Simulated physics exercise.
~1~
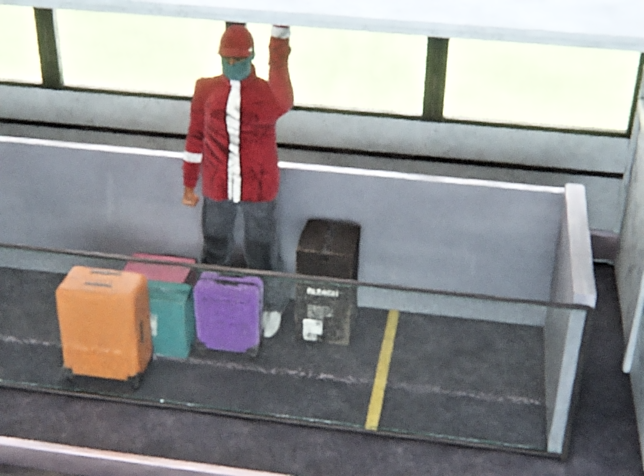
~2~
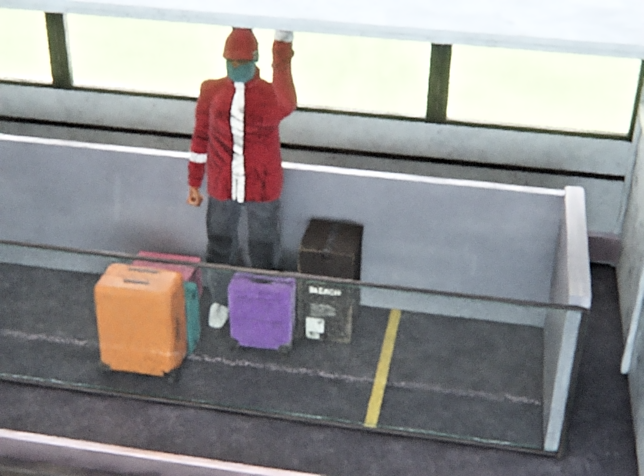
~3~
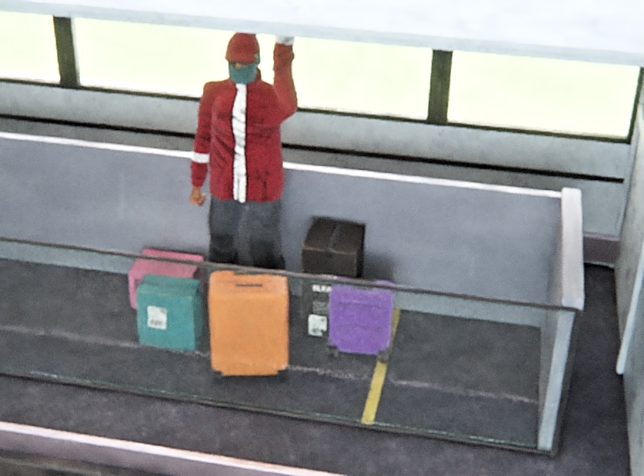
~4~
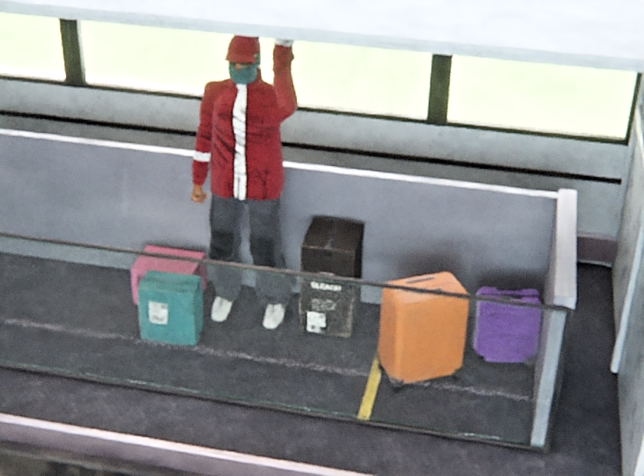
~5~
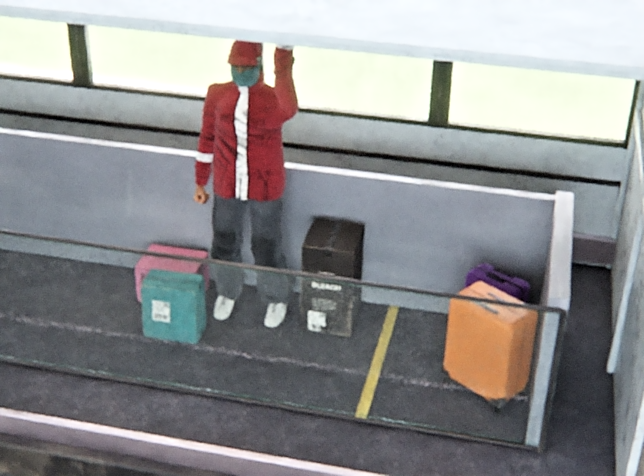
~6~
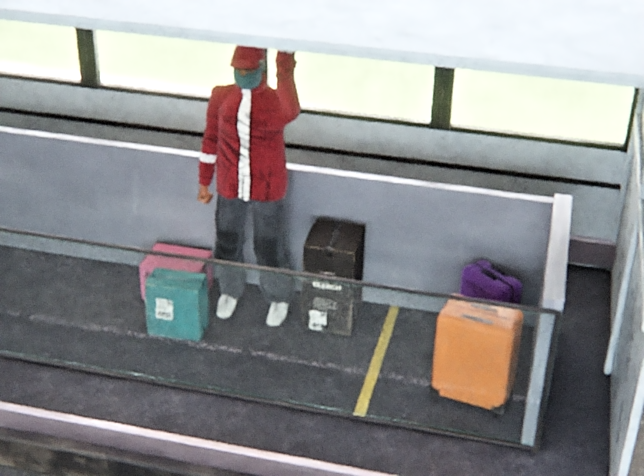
In a walled bay, orange and purple cases roll right past a yellow line, staying upright.
